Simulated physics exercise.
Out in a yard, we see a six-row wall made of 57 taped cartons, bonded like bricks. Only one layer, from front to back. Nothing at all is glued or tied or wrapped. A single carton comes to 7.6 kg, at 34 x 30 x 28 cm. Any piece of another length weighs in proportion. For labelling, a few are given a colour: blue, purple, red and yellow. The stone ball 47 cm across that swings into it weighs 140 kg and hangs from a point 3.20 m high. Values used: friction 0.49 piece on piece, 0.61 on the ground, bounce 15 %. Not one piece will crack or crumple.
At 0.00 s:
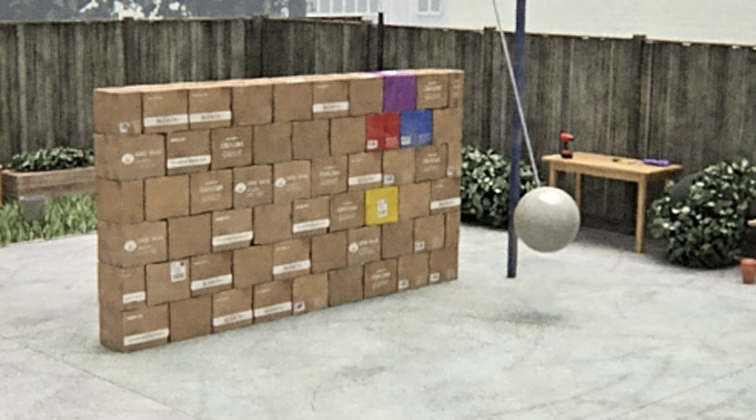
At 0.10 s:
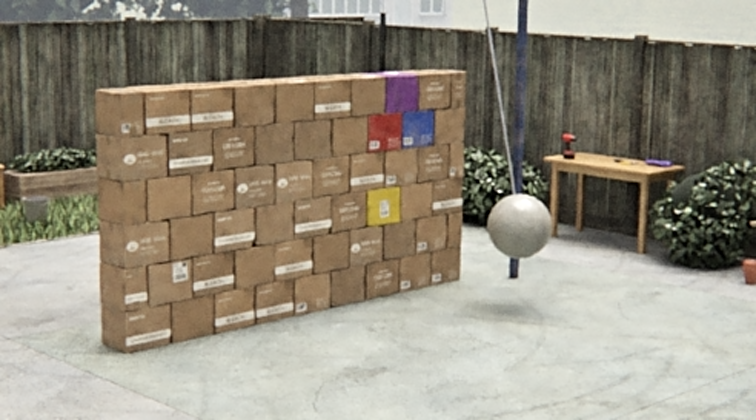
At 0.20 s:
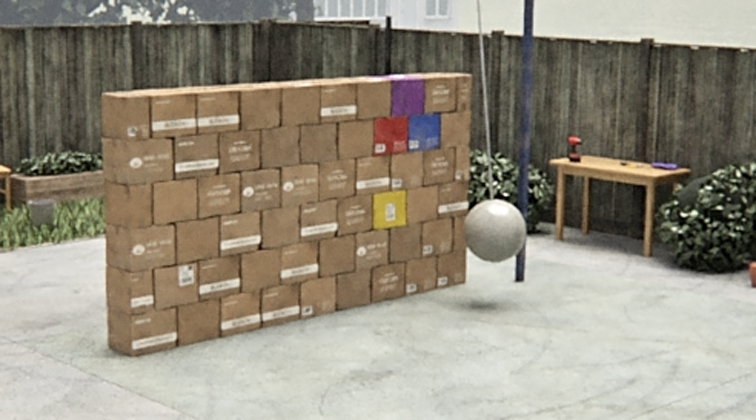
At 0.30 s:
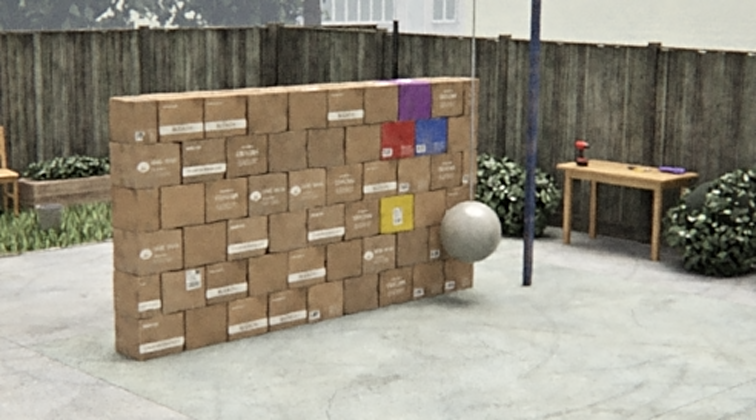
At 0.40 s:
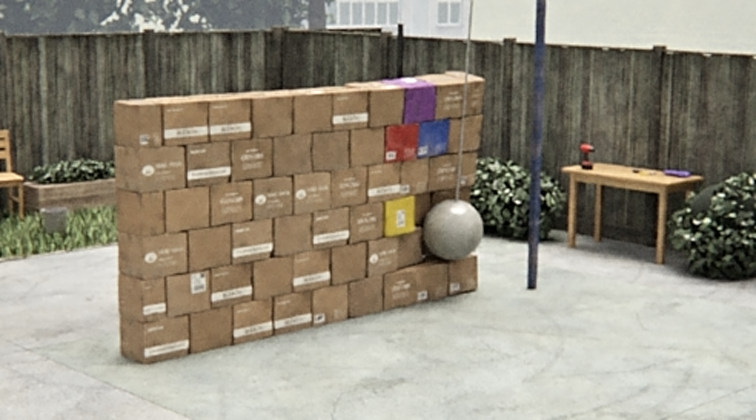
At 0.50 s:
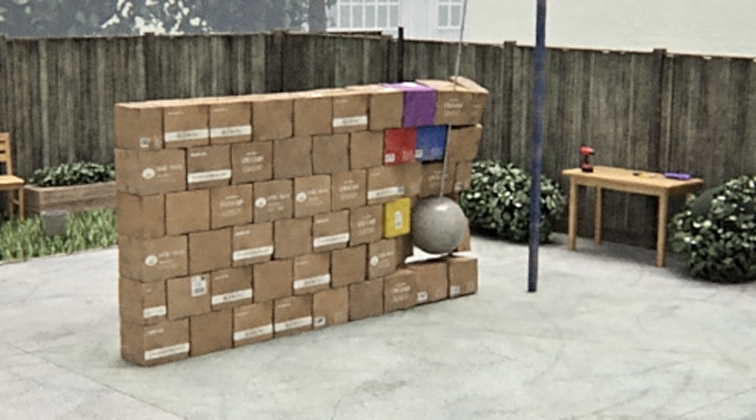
A big pale ball hanging from a line swung leftward into the right end of a brown carton wall, pushing several cartons out of place and tilting the coloured ones slightly.
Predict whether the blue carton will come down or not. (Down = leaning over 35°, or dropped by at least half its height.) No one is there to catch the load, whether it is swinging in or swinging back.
The blue carton will come down.
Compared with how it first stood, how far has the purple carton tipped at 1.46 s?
Near 140 degrees from how it began.
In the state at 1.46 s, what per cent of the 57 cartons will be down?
By then 20 %.
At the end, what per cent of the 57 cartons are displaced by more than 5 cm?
Answer: 25 %.
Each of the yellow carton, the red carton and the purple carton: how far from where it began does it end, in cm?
The yellow one ends 10 cm from where it began, the red one 10 cm, and the purple one 150 cm.
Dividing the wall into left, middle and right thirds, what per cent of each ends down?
Per cent - left 0, middle 0, right 50.
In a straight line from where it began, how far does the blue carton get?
It ends around 150 cm from its start.
Around 0.82 s, line 19° past plumb; 10 of the 57 cartons down; blue carton tipped 36°; purple carton tipped 36°.
Around 1.46 s, line 17° past plumb; 11 of the 57 cartons down; blue carton on its side; purple carton upside down.
Finally (3.3 s), line 9° before plumb; 11 of the 57 cartons down; blue carton on its side; purple carton on its side; yellow carton displaced 12 cm. Seen by the last camera, middles, blue carton near (531, 301), purple carton near (427, 304).
